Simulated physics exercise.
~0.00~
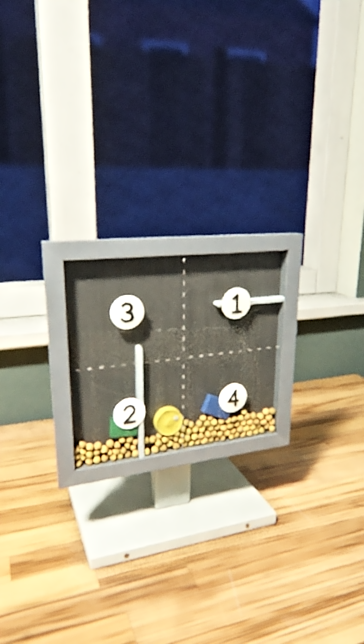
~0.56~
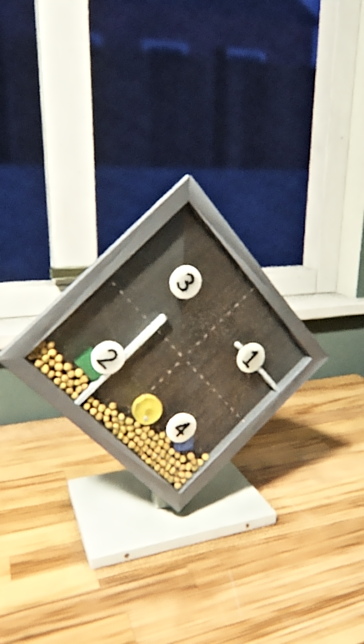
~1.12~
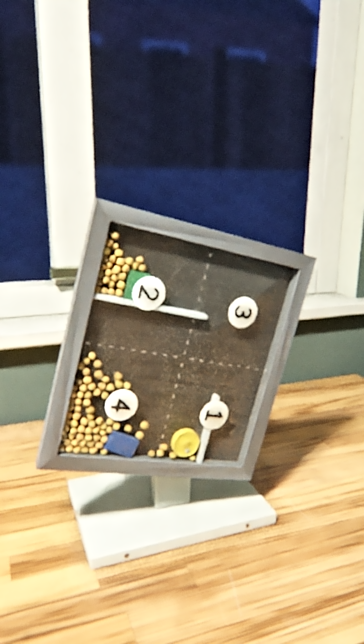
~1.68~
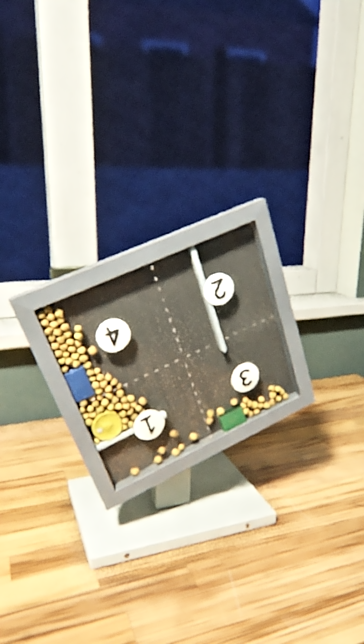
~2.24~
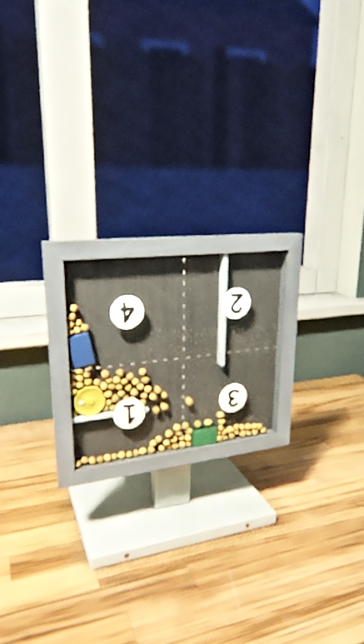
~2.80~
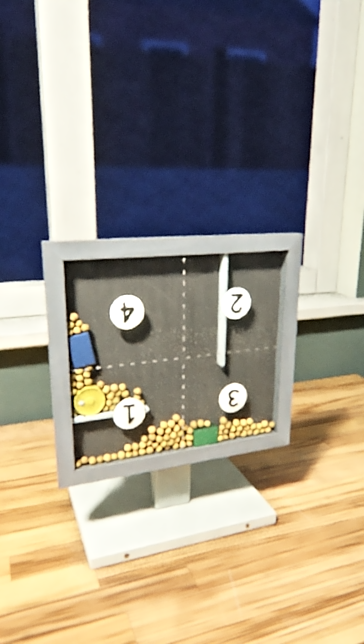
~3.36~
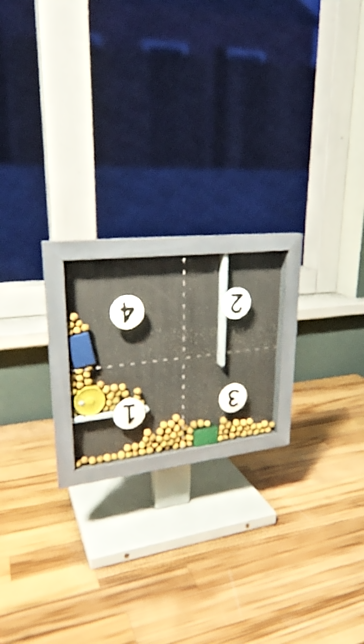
A flat, grey-framed case with a dark back stands upright on a pale base on a wooden table before a dark window, seen from slightly to one side. Tan beans line its bottom, with a green block at left, a yellow disc near the middle and a blue block right of it. The case turns clockwise until it is upside down, the beans sliding and spilling past its two thin shelves. It stops, and the last beans settle into slopes. The blue block rests at left above the yellow disc, which sits on a shelf, while the green block lies lower right.
